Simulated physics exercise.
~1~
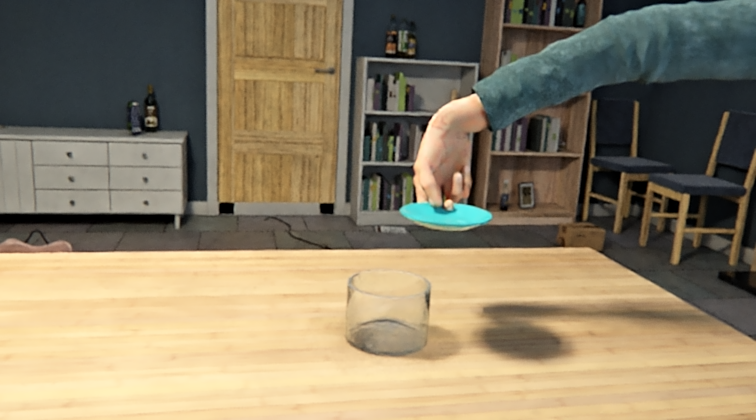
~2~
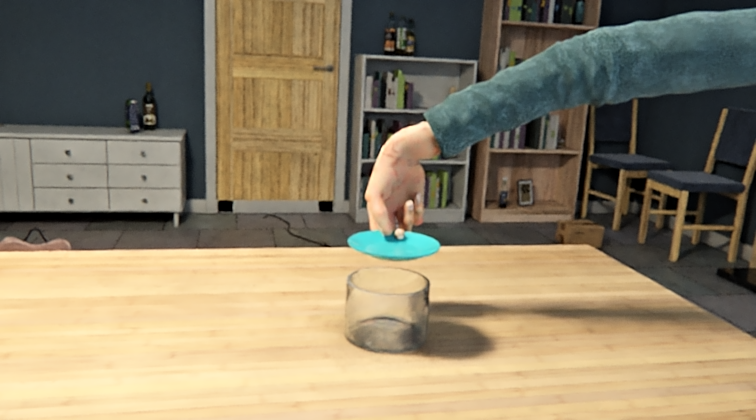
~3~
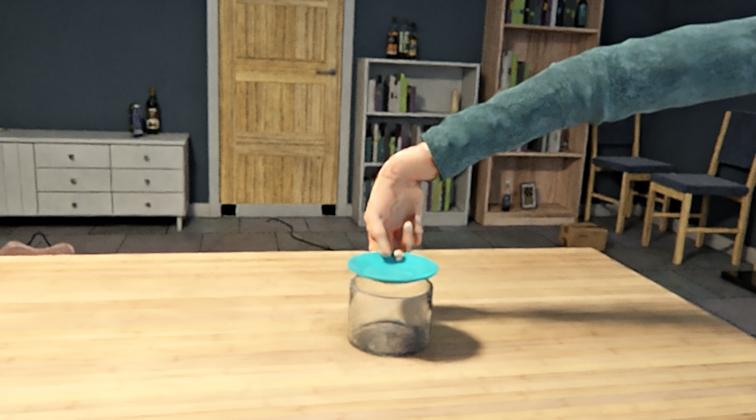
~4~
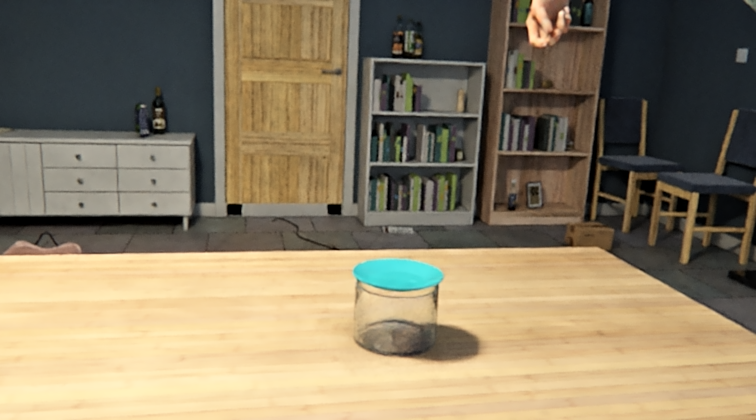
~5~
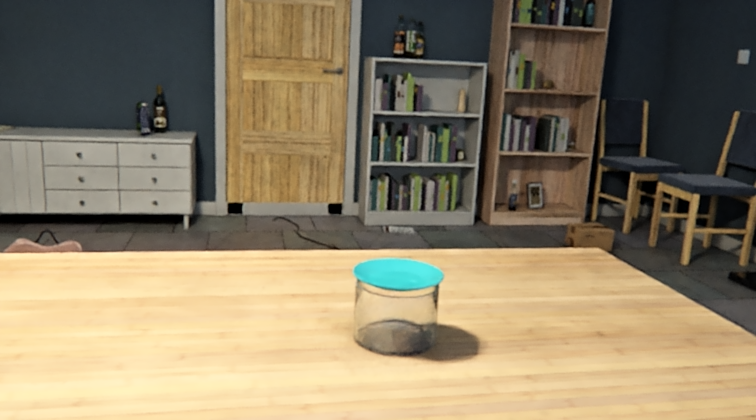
Turquoise saucer held by a hand moving left over an open glass, lowering onto the rim and resting there once released.
